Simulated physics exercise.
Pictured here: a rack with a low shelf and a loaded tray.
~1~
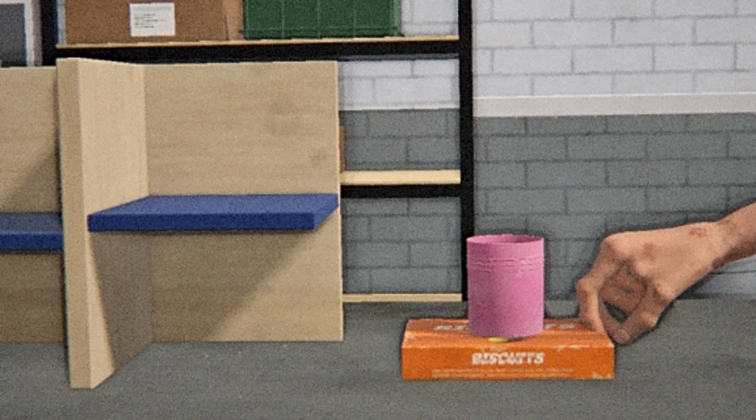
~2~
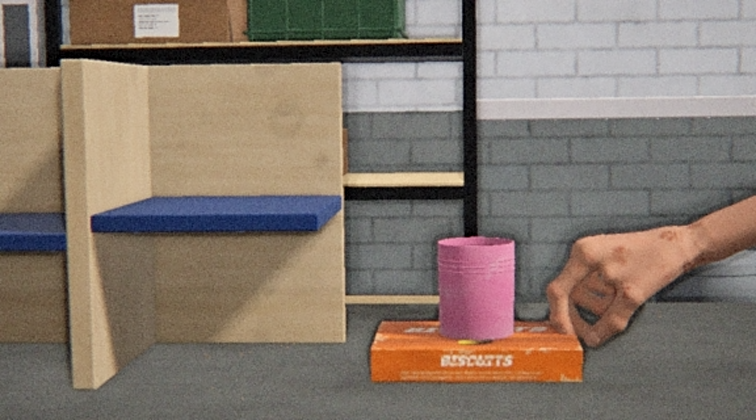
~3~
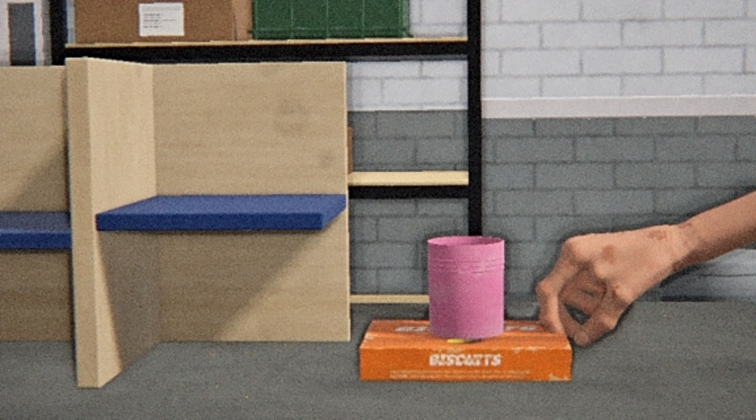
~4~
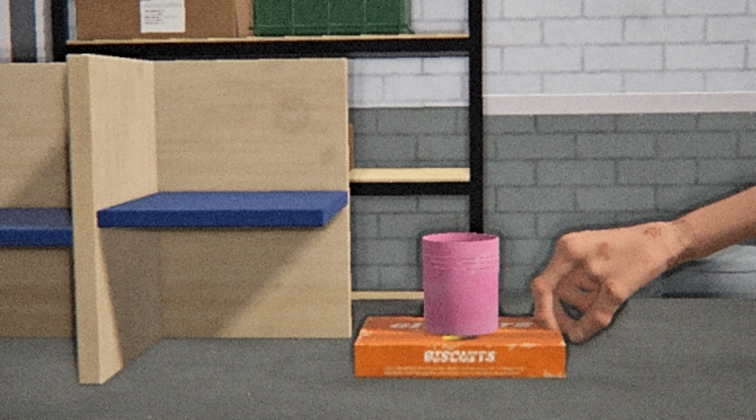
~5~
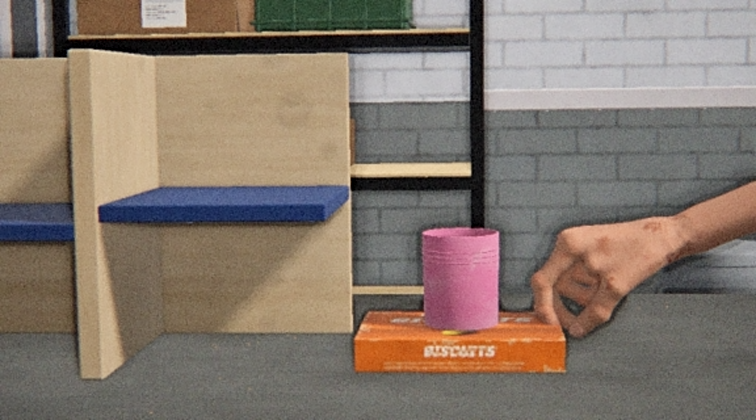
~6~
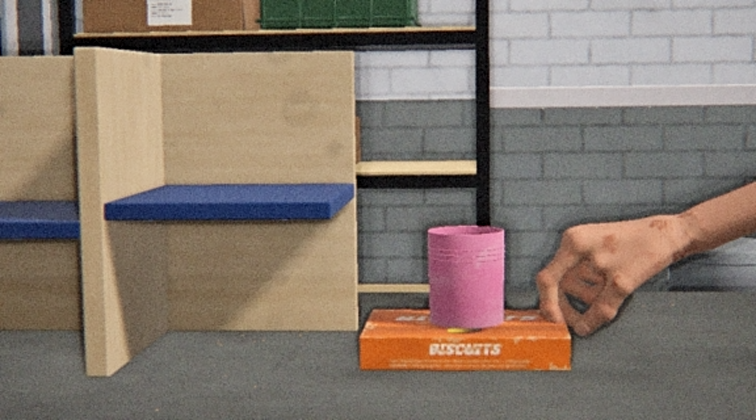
An orange box carrying a pink beaker slides left, pushed by a hand, then barely moves.
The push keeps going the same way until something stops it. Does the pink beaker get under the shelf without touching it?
Yes - A smooth entry.
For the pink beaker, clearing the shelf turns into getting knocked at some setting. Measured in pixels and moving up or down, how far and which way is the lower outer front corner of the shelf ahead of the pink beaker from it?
Shift approx. 24 px, direction down.
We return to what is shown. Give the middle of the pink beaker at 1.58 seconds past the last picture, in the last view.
I'd look close to pixel (320, 277).
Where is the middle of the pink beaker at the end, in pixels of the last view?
Roughly (252, 277).
Then, 0.84 s later than the last frame, pink beaker riding along near (400, 277).
Then, 1.58 s later than the last frame, pink beaker riding along near (320, 278).
When it is over, the pink beaker clears the shelf, near (251, 278).
